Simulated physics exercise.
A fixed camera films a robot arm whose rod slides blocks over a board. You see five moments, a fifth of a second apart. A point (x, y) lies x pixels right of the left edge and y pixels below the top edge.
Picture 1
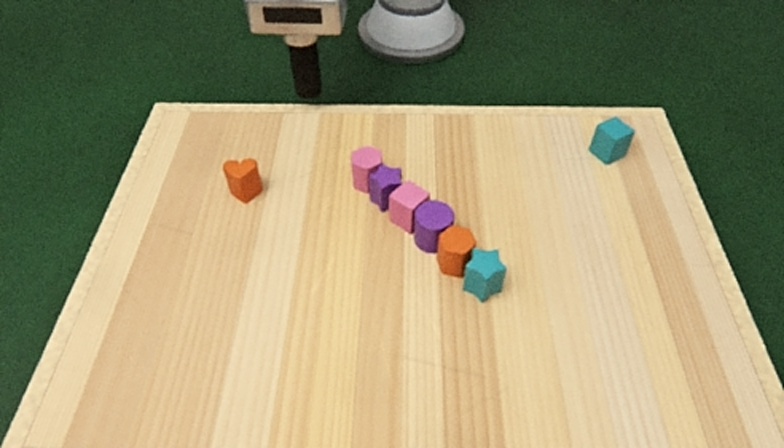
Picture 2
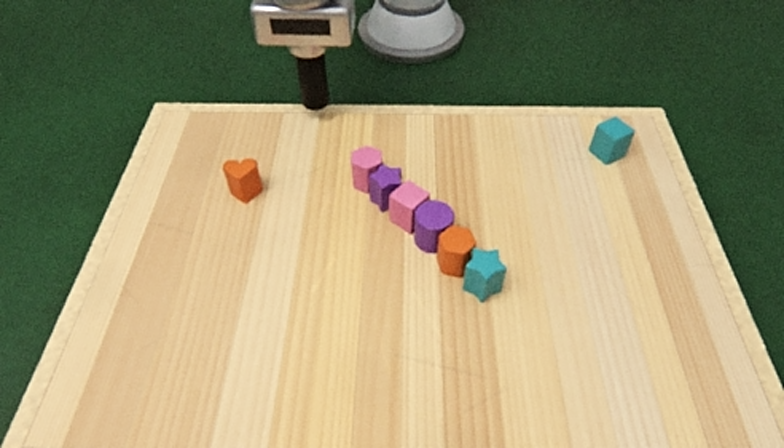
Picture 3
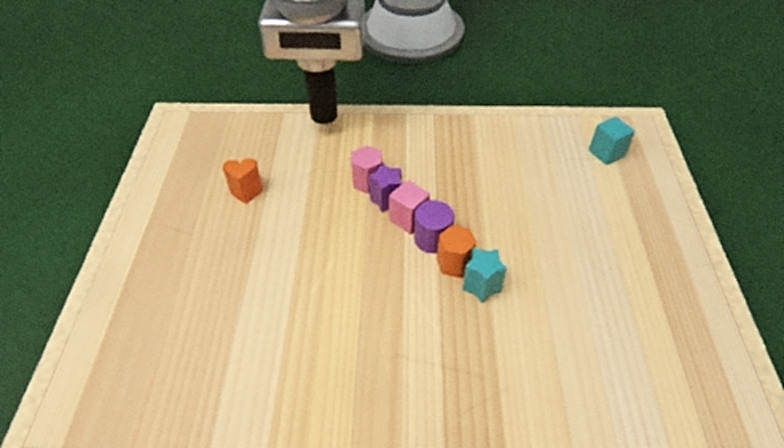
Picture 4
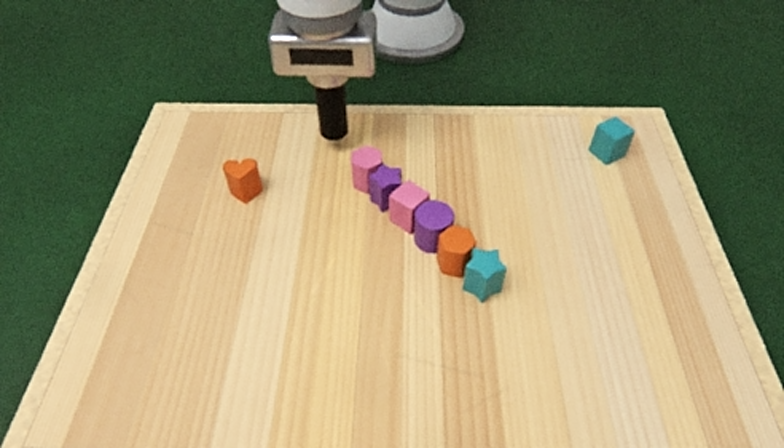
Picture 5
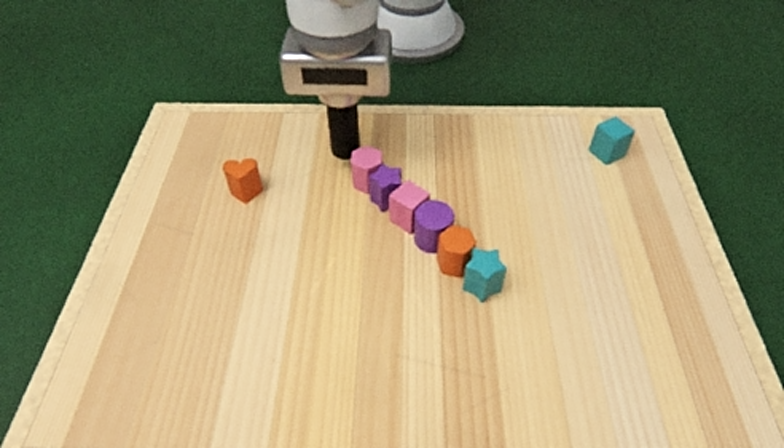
A robot arm lowered its black rod down and to the right over a wooden board, coming up beside the pink block at the upper end of a slanted row of colorful blocks, which stayed still.
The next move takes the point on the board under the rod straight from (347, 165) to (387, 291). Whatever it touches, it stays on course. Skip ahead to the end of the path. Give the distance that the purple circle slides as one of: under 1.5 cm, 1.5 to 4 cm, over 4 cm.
Middling, 1.5 to 4 cm.
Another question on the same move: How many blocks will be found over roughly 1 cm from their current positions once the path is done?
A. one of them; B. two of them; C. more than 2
It's C.
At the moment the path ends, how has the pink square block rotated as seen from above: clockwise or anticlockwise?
The twist is clockwise.
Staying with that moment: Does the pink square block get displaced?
I expect so.
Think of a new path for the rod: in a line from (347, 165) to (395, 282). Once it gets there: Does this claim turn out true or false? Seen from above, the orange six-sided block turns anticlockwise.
It is true.
On the path given first. One third of the way, rod (358, 188); pink six-sided block (389, 177), turned 65° anticlockwise; purple star-shaped block (420, 182), turned 15° anticlockwise; pink square block (442, 199), turned 20° clockwise; purple circle (452, 226); orange six-sided block (470, 254), turned 20° anticlockwise.
Two thirds of the way, rod (372, 230); pink six-sided block (390, 177), turned 75° anticlockwise; purple star-shaped block (422, 182); pink square block (443, 199), turned 20° clockwise; purple circle (452, 226); orange six-sided block (470, 254), turned 20° anticlockwise.
At the end, rod (387, 278); pink six-sided block (390, 177), turned 75° anticlockwise; purple star-shaped block (422, 182); pink square block (443, 199), turned 20° clockwise; purple circle (452, 226); orange six-sided block (470, 254), turned 20° anticlockwise.
